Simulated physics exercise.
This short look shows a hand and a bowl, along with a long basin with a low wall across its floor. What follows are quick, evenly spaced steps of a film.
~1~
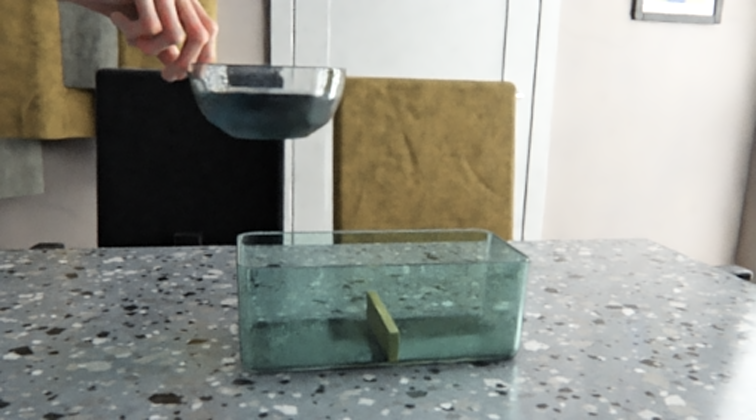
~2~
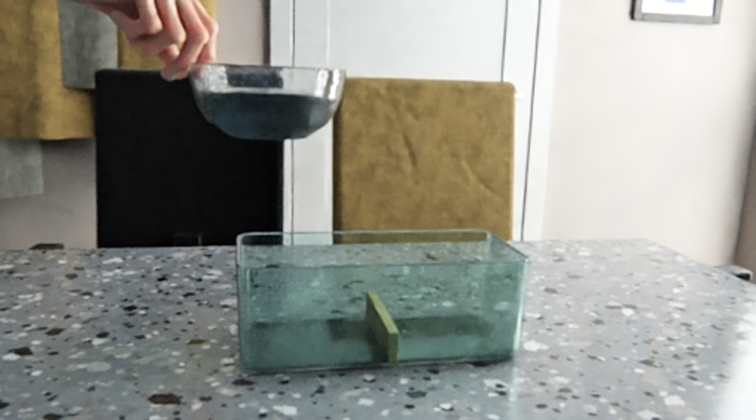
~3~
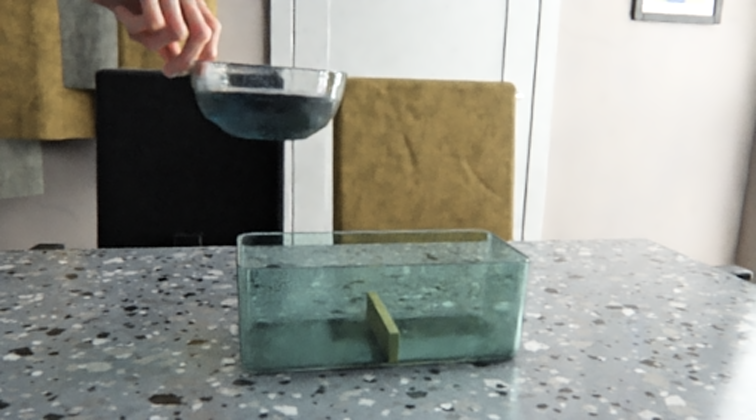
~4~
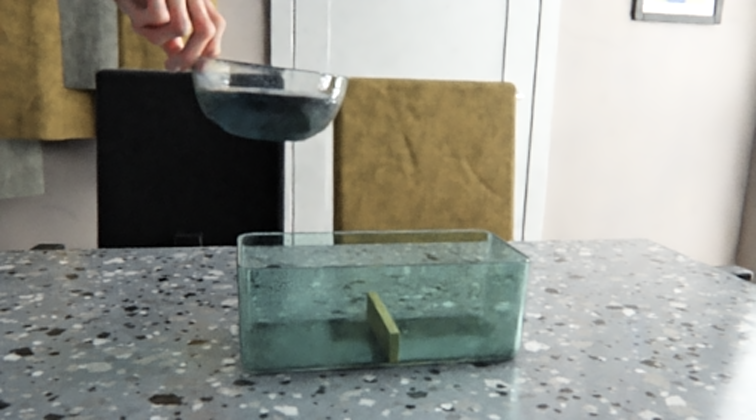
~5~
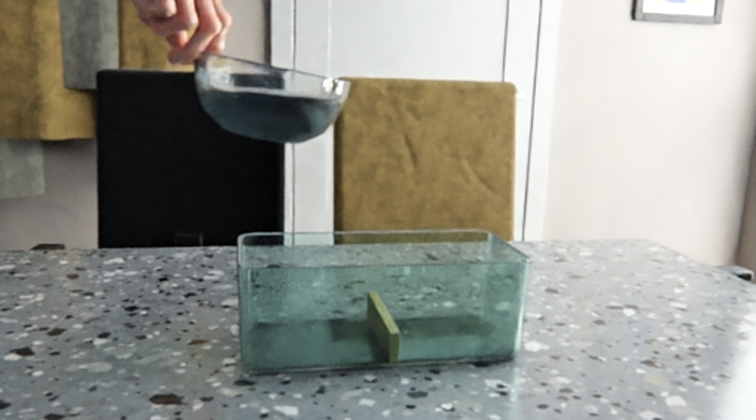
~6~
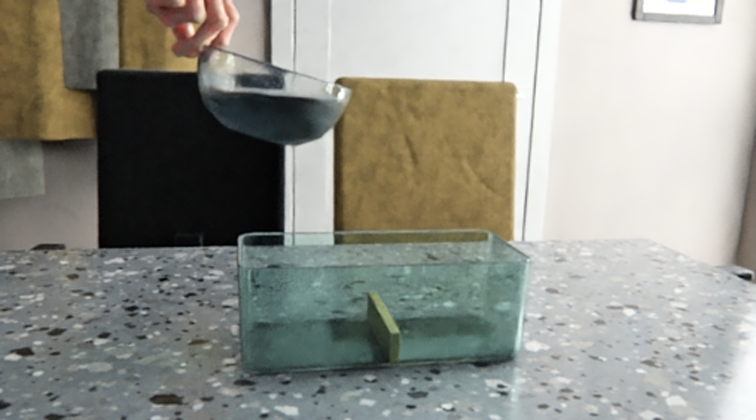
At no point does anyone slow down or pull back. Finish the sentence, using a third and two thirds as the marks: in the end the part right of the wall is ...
Between a third and two thirds of the whole.
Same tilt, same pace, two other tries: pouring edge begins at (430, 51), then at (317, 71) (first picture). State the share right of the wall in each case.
First try: 85 percent; second try: 25 percent.
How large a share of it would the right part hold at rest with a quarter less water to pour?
Roughly 45 %.
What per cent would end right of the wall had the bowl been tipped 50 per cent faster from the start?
It comes to some 45 per cent.
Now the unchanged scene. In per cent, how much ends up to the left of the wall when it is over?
40 % or thereabouts.
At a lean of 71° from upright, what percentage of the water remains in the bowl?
It still holds around 45 per cent there.
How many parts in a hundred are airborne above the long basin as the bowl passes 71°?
Airborne share: Approx. 40 %.
A moment on, the bowl is tipped part way and 45 per cent is still to pour, 2 is left of the wall and 11 right of it.
Next, the bowl is tipped right over and 2 per cent is still to pour, 31 is left of the wall and 56 right of it.
Then the bowl is tipped right over and 0 per cent is still to pour, 41 is left of the wall and 57 right of it.
Later the bowl is tipped right over and 0 per cent is still to pour, 41 is left of the wall and 57 right of it.
Finally, 41 per cent lies left of the wall, 57 right of it and 1 outside.
